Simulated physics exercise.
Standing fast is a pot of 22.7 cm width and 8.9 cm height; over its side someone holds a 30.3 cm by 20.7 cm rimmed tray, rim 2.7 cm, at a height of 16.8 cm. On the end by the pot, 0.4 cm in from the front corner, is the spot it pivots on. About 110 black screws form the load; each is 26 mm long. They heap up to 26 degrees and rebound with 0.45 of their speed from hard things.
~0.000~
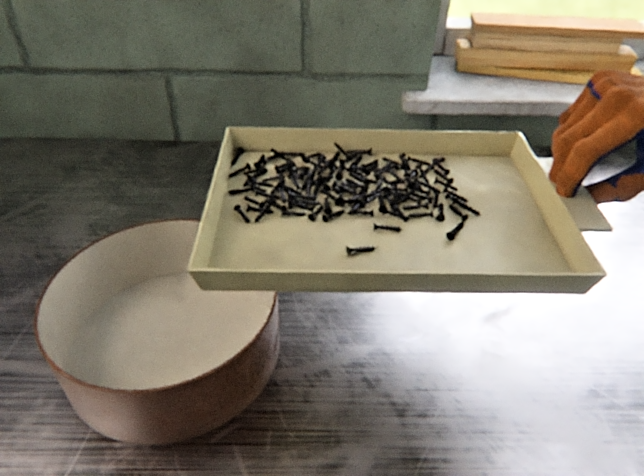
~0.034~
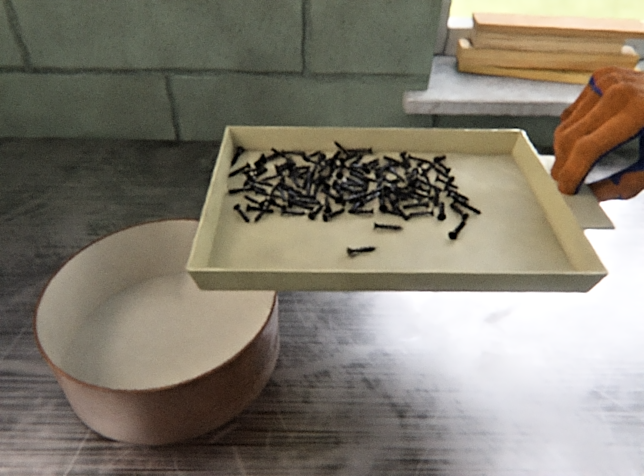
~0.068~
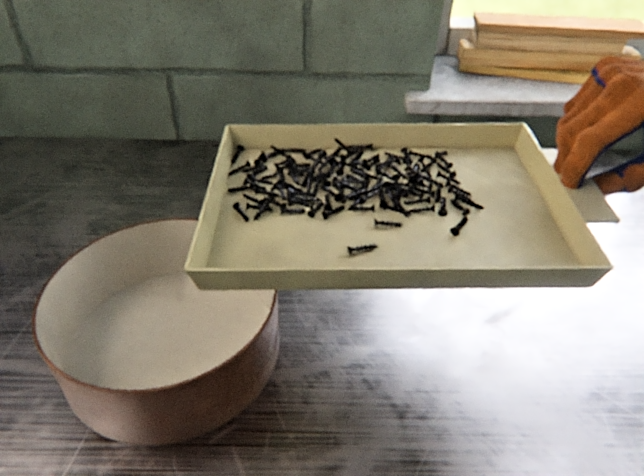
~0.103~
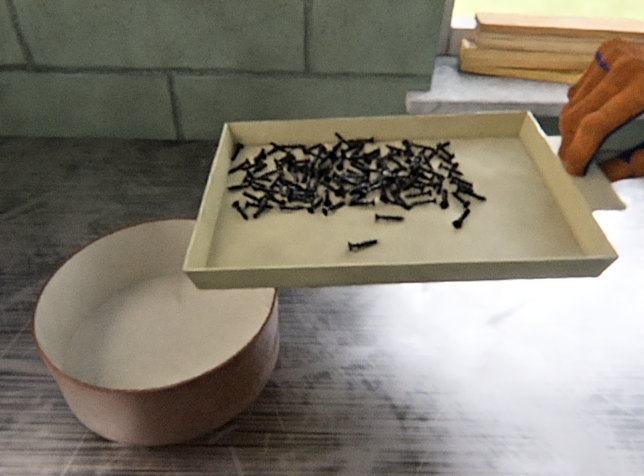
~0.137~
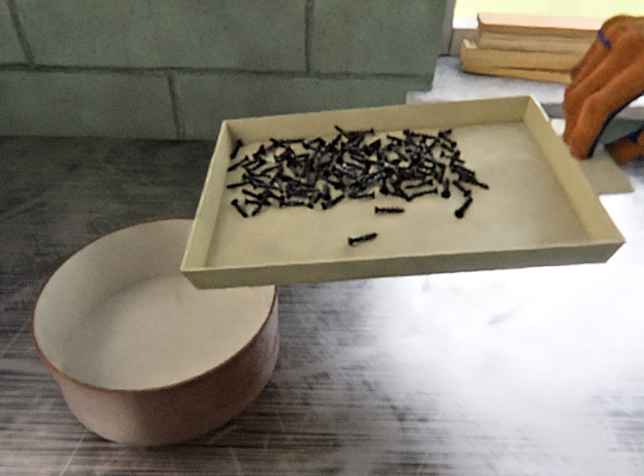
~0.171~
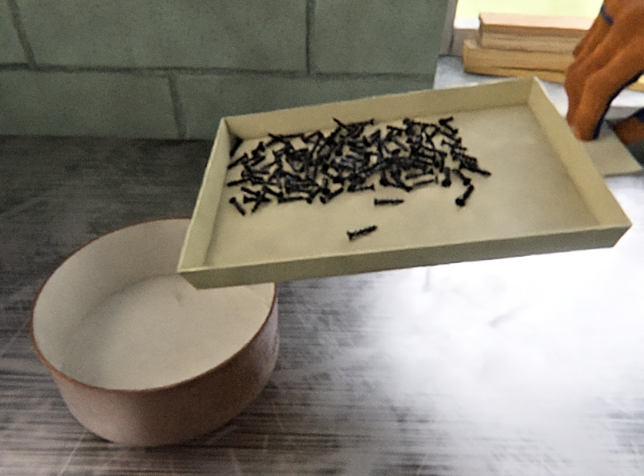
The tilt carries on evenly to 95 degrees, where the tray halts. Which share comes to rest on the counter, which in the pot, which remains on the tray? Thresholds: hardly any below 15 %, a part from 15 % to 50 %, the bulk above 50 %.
Prediction - counter: Hardly any; pot: The bulk; tray: Hardly any.
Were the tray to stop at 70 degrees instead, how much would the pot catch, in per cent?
Pot share: About 35 per cent.
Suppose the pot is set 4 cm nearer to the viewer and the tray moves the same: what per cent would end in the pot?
In that case about 95 percent would end up there.
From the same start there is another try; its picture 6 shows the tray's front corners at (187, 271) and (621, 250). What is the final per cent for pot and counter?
You'd end with pot at 5 and counter at 95.
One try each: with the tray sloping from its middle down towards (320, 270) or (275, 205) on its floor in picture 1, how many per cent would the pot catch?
First try: Around 20 percent; second try: Around 80 percent.
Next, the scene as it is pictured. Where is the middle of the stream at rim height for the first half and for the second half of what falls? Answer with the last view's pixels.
First half close to (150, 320), second half close to (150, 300).
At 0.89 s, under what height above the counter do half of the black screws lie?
I'd put it near 20 cm.
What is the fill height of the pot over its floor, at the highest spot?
About 1.5 centimetres.
Then, at 0.60 s, tilt 51 degrees; the tray holds 100 %, the pot 0 %.
After 0.89 s, tilt 78 degrees; the tray holds 75 %, the pot 15 %.
After 1.28 s, tilt 95 degrees; the tray holds 15 %, the pot 75 %.
In the end, at 2.1 s, counter 0 %, pot 100 %, tray 0 %.
